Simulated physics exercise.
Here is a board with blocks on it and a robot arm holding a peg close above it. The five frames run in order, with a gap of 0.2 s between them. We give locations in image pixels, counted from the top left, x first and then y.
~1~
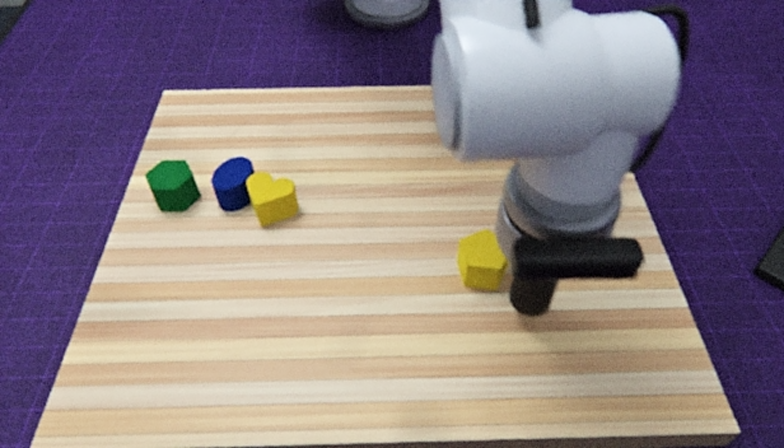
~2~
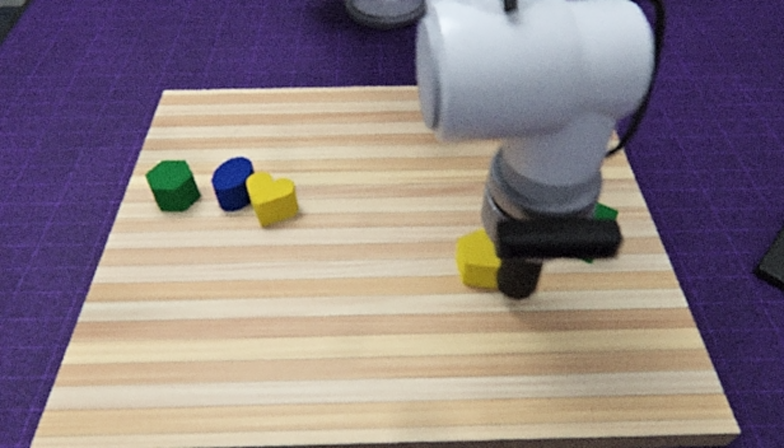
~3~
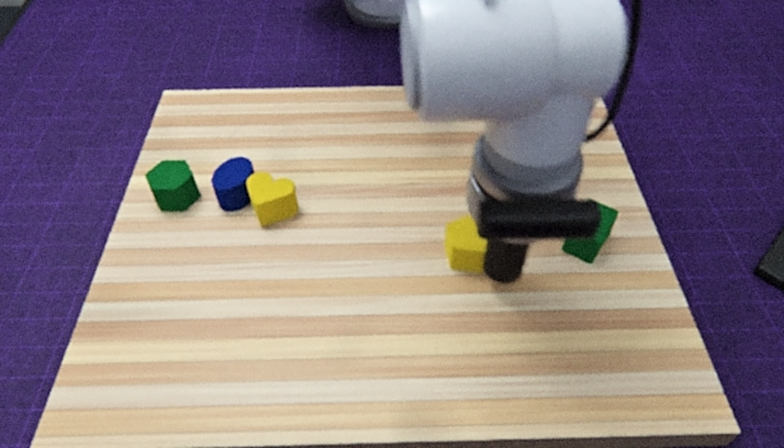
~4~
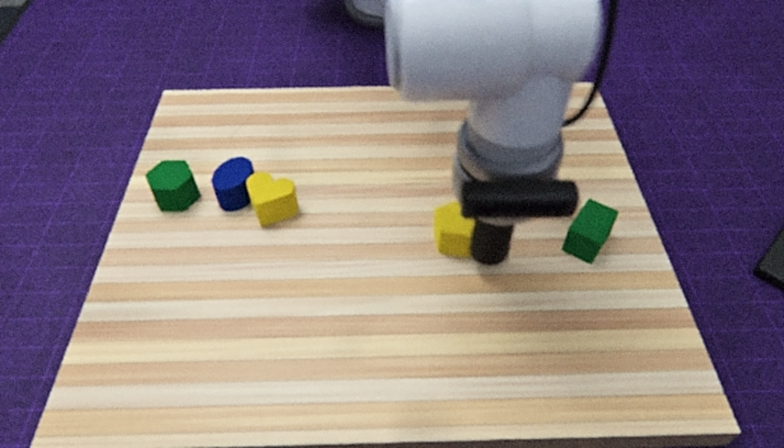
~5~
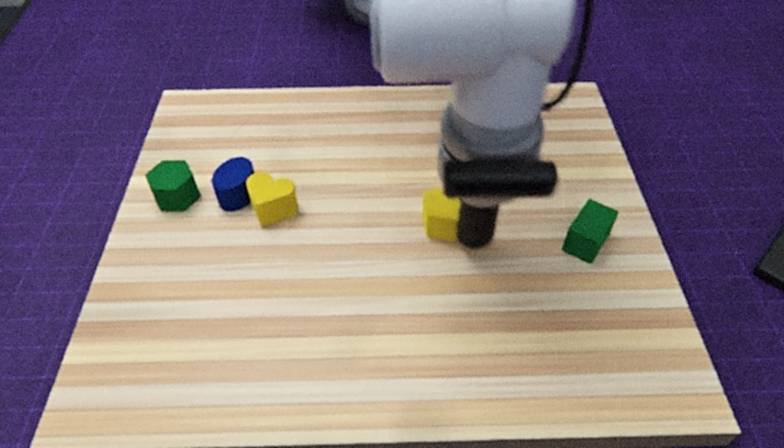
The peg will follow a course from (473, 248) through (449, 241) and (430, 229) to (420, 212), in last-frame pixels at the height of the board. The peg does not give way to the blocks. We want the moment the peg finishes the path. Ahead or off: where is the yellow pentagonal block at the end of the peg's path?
Most likely the yellow pentagonal block stays ahead.
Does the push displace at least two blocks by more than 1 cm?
The answer is no.
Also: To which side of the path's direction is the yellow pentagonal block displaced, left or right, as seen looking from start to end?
The right-hand side.
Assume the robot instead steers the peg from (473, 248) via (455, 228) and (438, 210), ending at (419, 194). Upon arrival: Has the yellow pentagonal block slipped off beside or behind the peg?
Going by the path, no.
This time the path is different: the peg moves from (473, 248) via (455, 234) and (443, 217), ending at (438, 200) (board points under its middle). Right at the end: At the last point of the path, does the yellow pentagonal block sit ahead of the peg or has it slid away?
I'm fairly sure the yellow pentagonal block rides along ahead of the peg to the very end.
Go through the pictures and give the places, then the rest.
The first frame shows tip of the peg (530, 299), middles of tops, yellow pentagonal block (485, 249).
The second frame shows peg (517, 284), yellow pentagonal block (484, 247).
The third frame shows peg (503, 268), yellow pentagonal block (471, 232).
The fourth frame shows peg (489, 251), yellow pentagonal block (459, 217).
The fifth frame shows peg (475, 235), yellow pentagonal block (446, 201).
The first path, step by step. Halfway along, peg (439, 222); yellow pentagonal block (427, 186), turned 40° clockwise.
At the end, peg (421, 198); yellow pentagonal block (415, 163), turned 55° clockwise.
